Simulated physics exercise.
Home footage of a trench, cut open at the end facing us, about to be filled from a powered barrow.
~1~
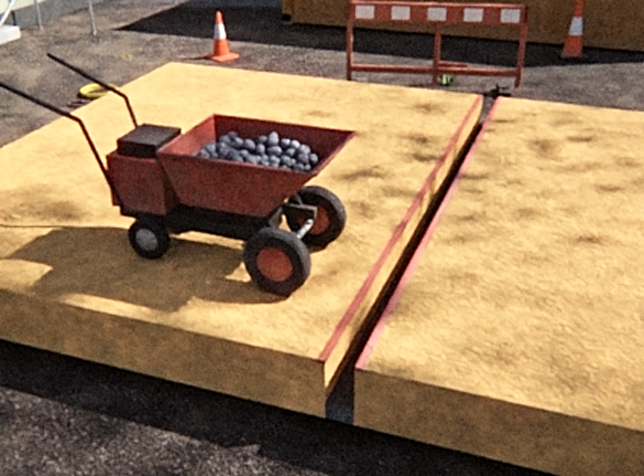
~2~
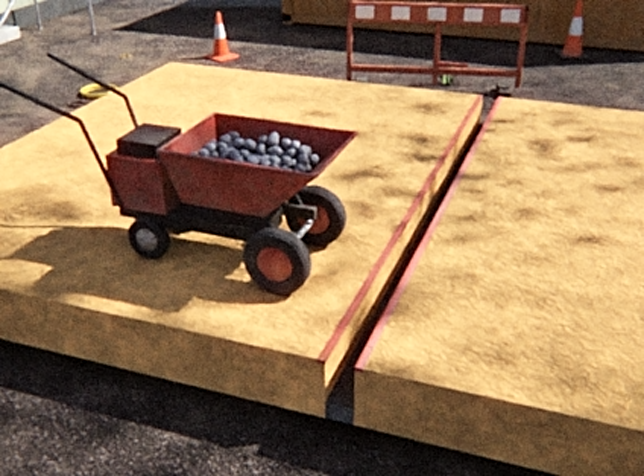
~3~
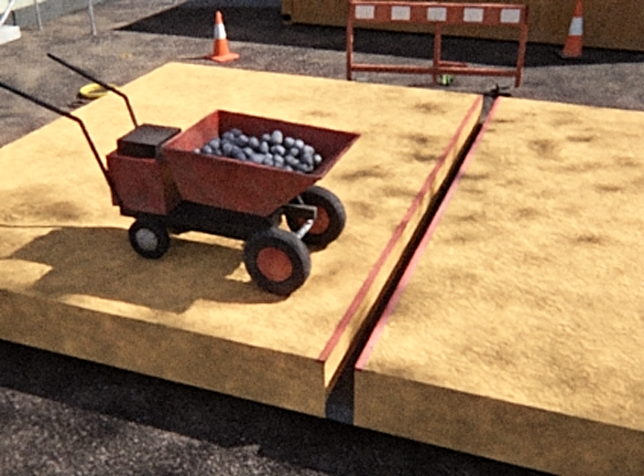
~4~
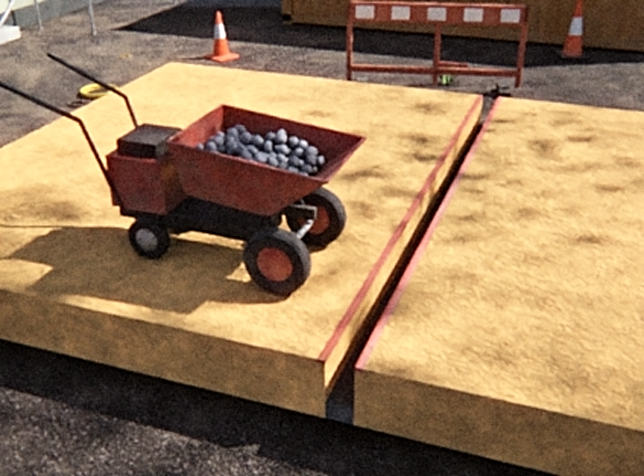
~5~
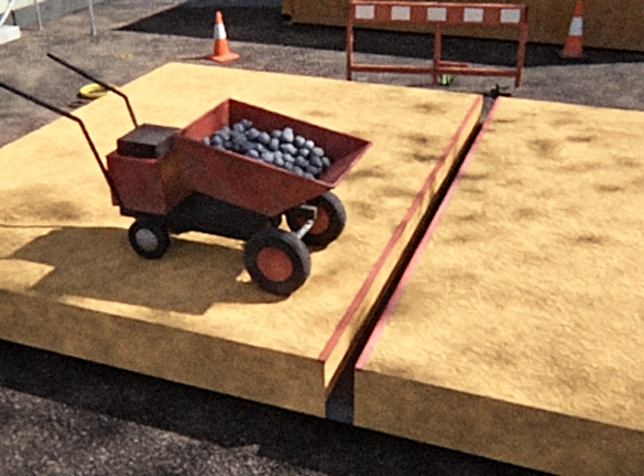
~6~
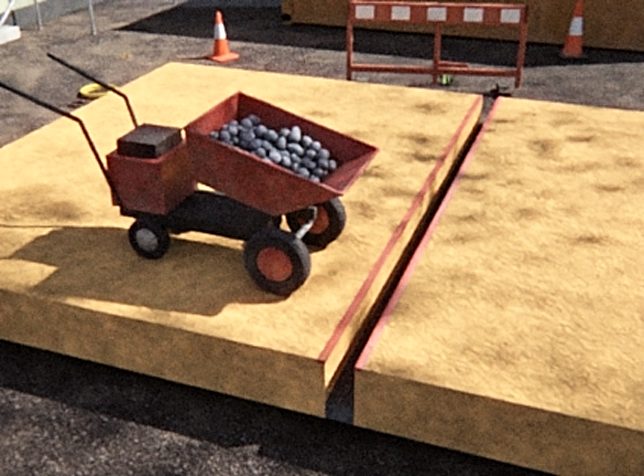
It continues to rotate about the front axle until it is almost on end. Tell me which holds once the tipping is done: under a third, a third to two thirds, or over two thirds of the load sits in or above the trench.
It is under a third.
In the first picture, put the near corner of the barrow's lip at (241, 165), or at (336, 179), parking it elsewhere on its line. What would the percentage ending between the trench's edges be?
40 %, then 0 %.
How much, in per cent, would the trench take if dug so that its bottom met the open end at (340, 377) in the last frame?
About 0 %.
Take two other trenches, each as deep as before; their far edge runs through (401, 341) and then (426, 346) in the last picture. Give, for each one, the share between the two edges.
Lab note: Try one 50 per cent, try two 90 per cent.
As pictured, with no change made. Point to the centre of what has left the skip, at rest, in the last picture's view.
It settles centred around (451, 288).
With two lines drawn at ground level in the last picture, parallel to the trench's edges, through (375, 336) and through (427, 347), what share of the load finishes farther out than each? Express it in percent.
I'd put it near 90 in a hundred, then near 50 in a hundred.
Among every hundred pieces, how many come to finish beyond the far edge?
About 90 per cent.
Shortly afterwards, skip tipped steeply; the whole lot in the skip.
Next, skip tipped right over; all but a few in the skip; a little beyond it; only a few falling.
Some moments later, skip tipped right over; near a quarter in the skip; the bulk beyond it.
In the end, skip tipped right over; a little in the skip; only a few in or heaped over the trench; the bulk beyond it.
